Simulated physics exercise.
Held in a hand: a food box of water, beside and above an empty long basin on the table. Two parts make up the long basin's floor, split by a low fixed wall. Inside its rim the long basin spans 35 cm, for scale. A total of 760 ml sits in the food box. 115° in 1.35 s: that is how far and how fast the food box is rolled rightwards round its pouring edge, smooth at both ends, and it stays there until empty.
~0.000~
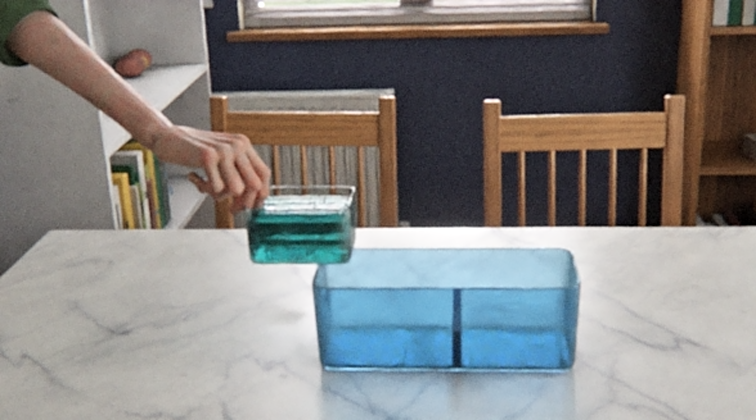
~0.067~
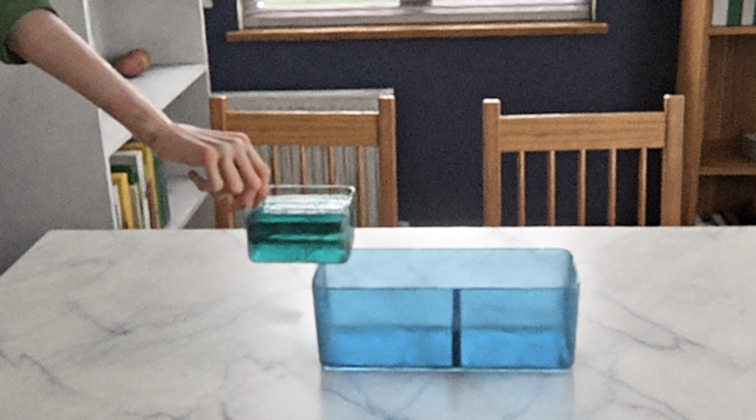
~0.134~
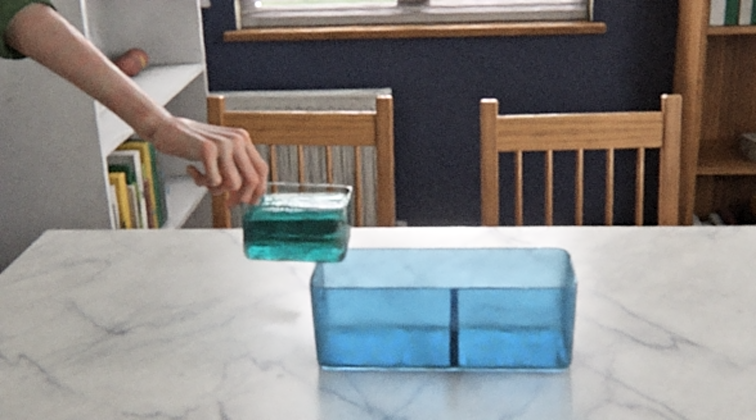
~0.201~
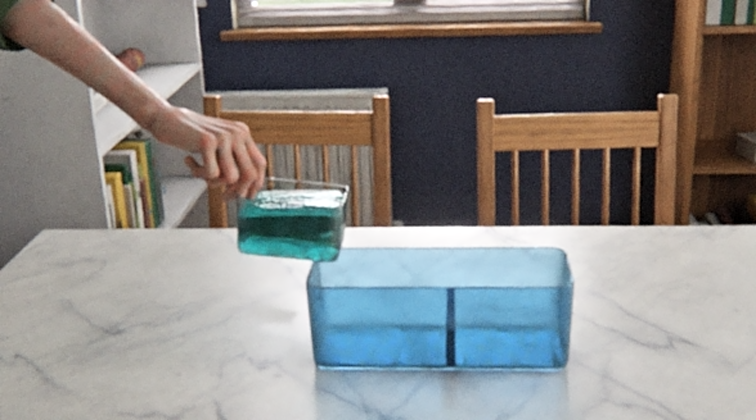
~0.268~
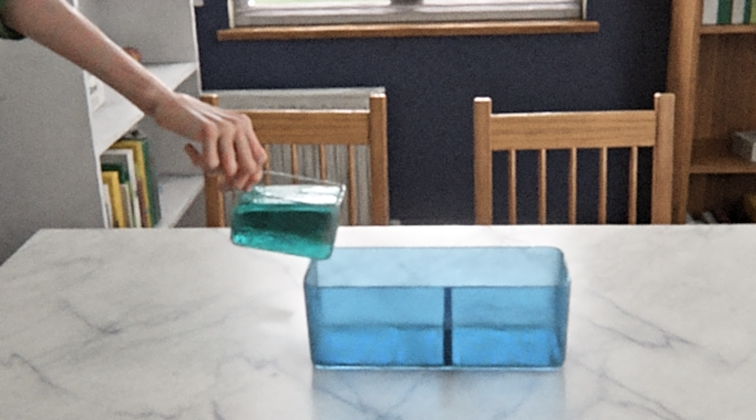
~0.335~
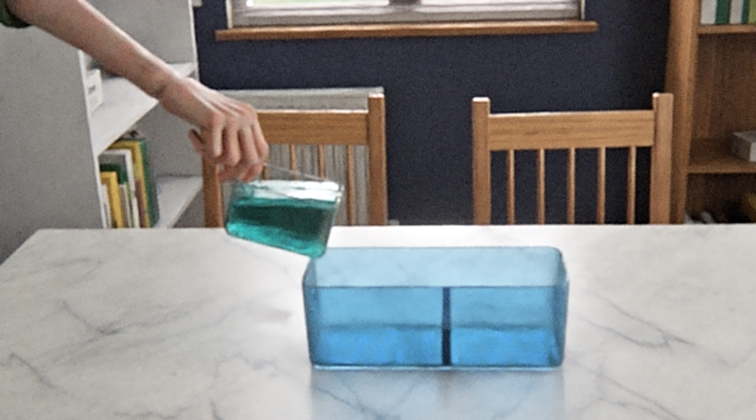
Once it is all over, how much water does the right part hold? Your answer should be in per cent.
The right part holds about 4 per cent.
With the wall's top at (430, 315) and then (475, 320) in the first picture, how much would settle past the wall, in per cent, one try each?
60 % and 5 %.
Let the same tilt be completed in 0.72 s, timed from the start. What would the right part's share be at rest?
In that case, some 25 percent.
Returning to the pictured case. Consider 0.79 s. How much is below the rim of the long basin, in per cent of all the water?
24 %, roughly.
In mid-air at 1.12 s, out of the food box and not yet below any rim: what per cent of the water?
I'd say some 10 per cent is in the air.
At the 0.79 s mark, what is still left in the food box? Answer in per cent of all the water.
About 44 per cent.
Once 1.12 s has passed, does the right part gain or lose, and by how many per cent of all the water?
It rises by about 1.
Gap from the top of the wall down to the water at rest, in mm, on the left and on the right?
Measured: Left around 24 mm, right around 56 mm.
By 0.79 s the tilt is 73° and 44 per cent is still to pour, 23 is left of the wall and 0 right of it.
By 1.12 s the tilt is 107° and 6 per cent is still to pour, 80 is left of the wall and 2 right of it.
By 1.47 s the tilt is 115° and 0 per cent is still to pour, 94 is left of the wall and 3 right of it.
By 1.85 s the tilt is 115° and 0 per cent is still to pour, 94 is left of the wall and 3 right of it.
At rest 94 per cent lies left of the wall, 4 right of it and 3 outside.
